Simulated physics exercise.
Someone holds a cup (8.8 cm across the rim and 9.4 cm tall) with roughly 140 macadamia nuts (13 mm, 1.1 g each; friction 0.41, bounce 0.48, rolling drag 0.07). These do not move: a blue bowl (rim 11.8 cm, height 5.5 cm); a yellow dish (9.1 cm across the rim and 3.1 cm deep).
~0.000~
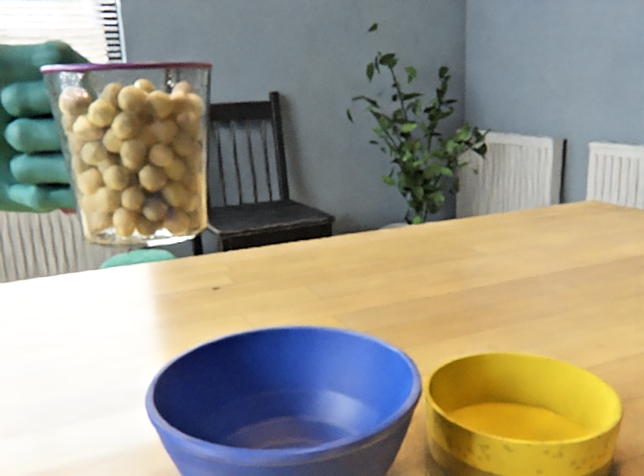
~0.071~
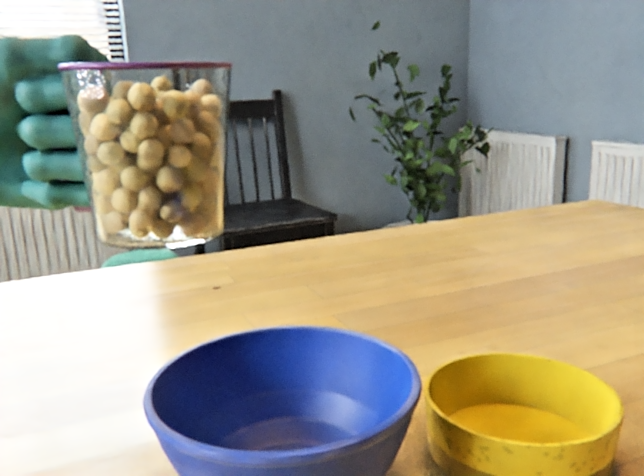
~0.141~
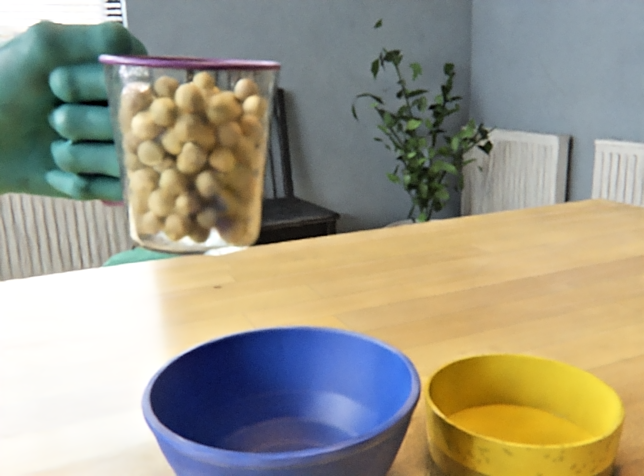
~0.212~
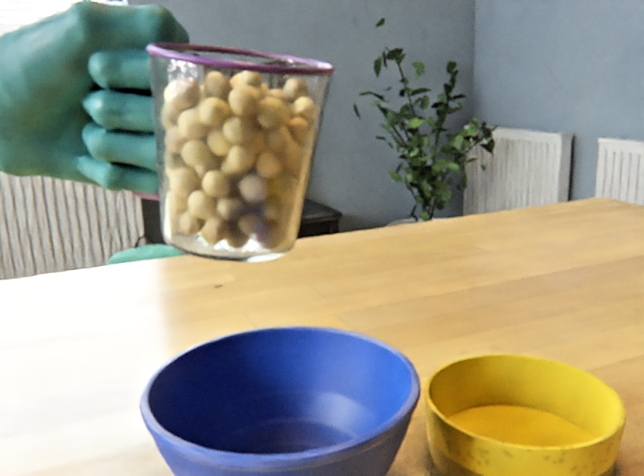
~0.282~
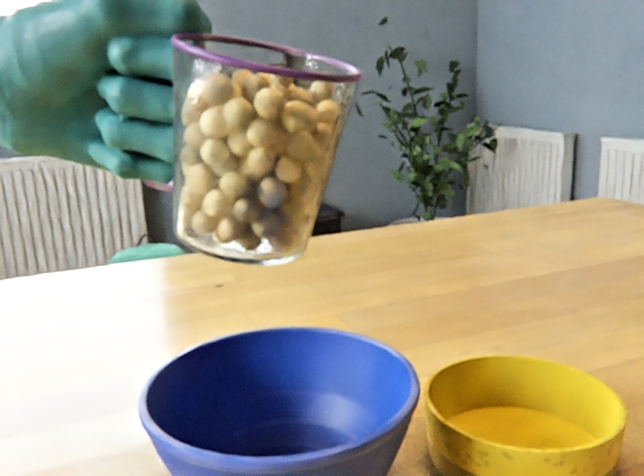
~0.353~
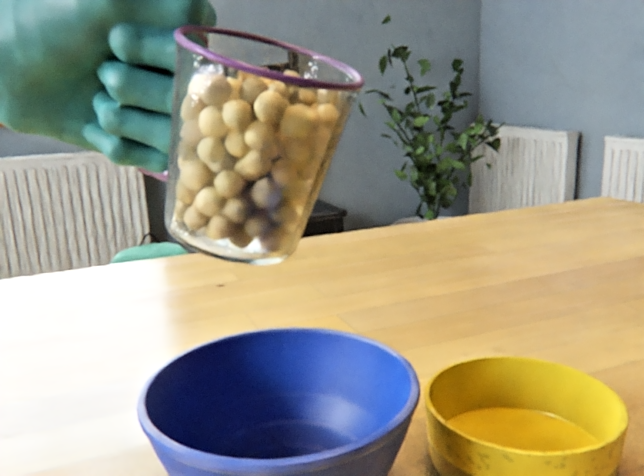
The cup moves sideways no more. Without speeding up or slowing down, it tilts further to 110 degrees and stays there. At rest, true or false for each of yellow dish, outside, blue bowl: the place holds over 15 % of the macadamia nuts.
Yellow dish: True, outside: True, blue bowl: True.
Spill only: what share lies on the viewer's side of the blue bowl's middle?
Around 20%.
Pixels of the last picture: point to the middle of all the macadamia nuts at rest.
It's about (347, 461) in the last view.
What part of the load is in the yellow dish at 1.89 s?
About 10 per cent so far.
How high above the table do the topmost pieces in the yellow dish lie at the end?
I'd say close to 2.5 cm.
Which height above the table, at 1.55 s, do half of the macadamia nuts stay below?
Around 16 cm above the table.
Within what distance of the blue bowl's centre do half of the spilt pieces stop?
Roughly 14 cm.
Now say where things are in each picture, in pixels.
In the first frame, cup at (133, 95); tilt 0 degrees; moved 0.0 cm; lip at (190, 65); top of the load at (79, 103); blue bowl at (285, 376); yellow dish at (519, 391).
In the second frame, cup at (151, 95); tilt 1 degrees; moved 1.4 cm; lip at (211, 65); top of the load at (96, 101).
In the third frame, cup at (193, 97); tilt 5 degrees; moved 4.4 cm; low side front right; lip at (262, 68); top of the load at (190, 99).
In the fourth frame, cup at (240, 99); tilt 10 degrees; moved 7.4 cm; low side front right; lip at (319, 72); top of the load at (240, 95).
In the fifth frame, cup at (262, 102); tilt 15 degrees; moved 8.8 cm; low side front right; lip at (348, 78); top of the load at (256, 93).
In the sixth frame, cup at (261, 107); tilt 20 degrees; moved 8.8 cm; low side front right; lip at (350, 87); top of the load at (199, 95); blue bowl at (280, 381); yellow dish at (522, 397). It turns about 70 degrees a second.
Then, at 0.81 s, tilt 51 degrees; cup 100 %; middle of all pieces near (231, 137).
After 1.20 s, tilt 77 degrees; cup 100 %; middle of all pieces near (228, 121).
After 1.55 s, tilt 101 degrees; blue bowl 5 %, cup 80 %, in the air 10 %; middle of all pieces near (250, 150).
After 1.89 s, tilt 110 degrees; blue bowl 40 %, yellow dish 10 %, outside 15 %, cup 15 %, in the air 20 %; middle of all pieces near (357, 350).
By 3.3 s all is still; blue bowl 50 %, yellow dish 20 %, outside 25 %, cup 0 %.
